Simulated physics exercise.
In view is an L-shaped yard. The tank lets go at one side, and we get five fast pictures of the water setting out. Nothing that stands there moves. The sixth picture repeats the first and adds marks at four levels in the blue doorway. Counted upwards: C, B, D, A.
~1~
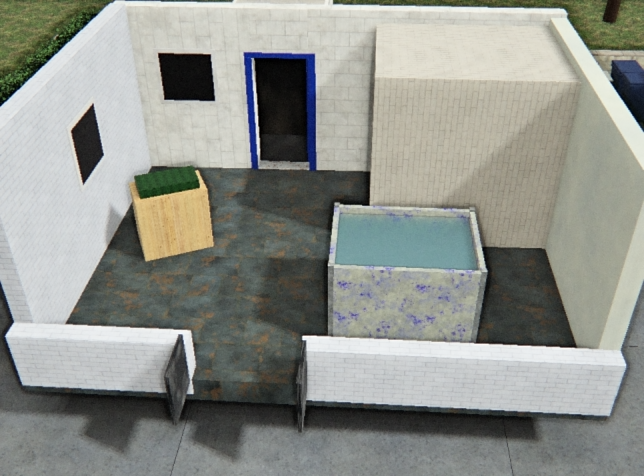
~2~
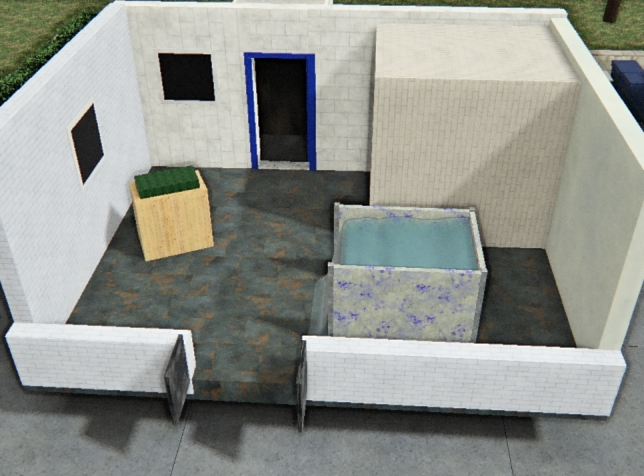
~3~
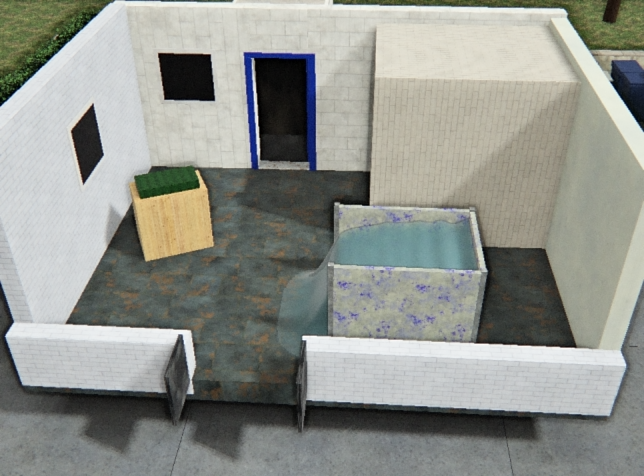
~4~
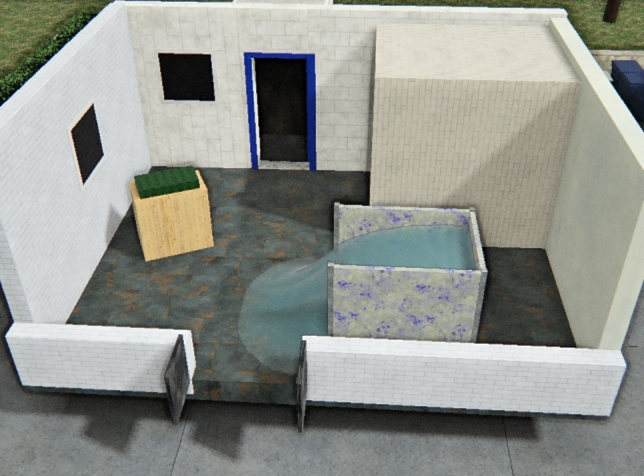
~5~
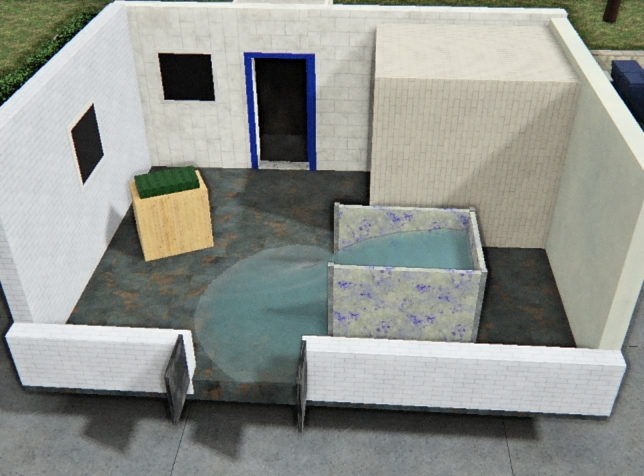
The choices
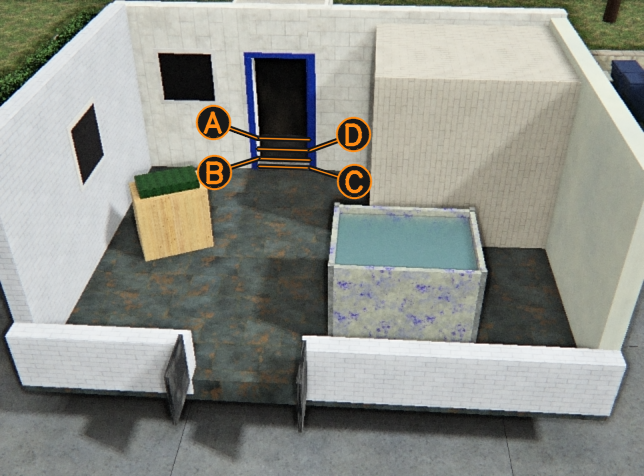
An L-shaped yard enclosed by white and cream walls is seen from above and in front, with an open gate in the low front wall. A blue-framed doorway stands at the back, a wooden planter with green tops at left, and a purple-patterned tank of blue-green water at right. The water pours out over the tank's left side and spreads leftward across the dark, mottled floor, while the camera stays still.
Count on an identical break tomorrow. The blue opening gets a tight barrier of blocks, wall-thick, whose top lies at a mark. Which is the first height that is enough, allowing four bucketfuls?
B.
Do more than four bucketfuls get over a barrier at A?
No, not at all.
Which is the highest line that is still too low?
That would be C.
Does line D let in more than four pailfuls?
No, that is safe.
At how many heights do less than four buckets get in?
Three.
In orange, A at (283, 138); B at (284, 159); C at (284, 167); D at (283, 149); from the bottom up C, B, D, A.
For line A, nothing gets over.
For line B, nothing gets over.
For line C, about 13 bucketfuls get in.
For line D, nothing gets over.
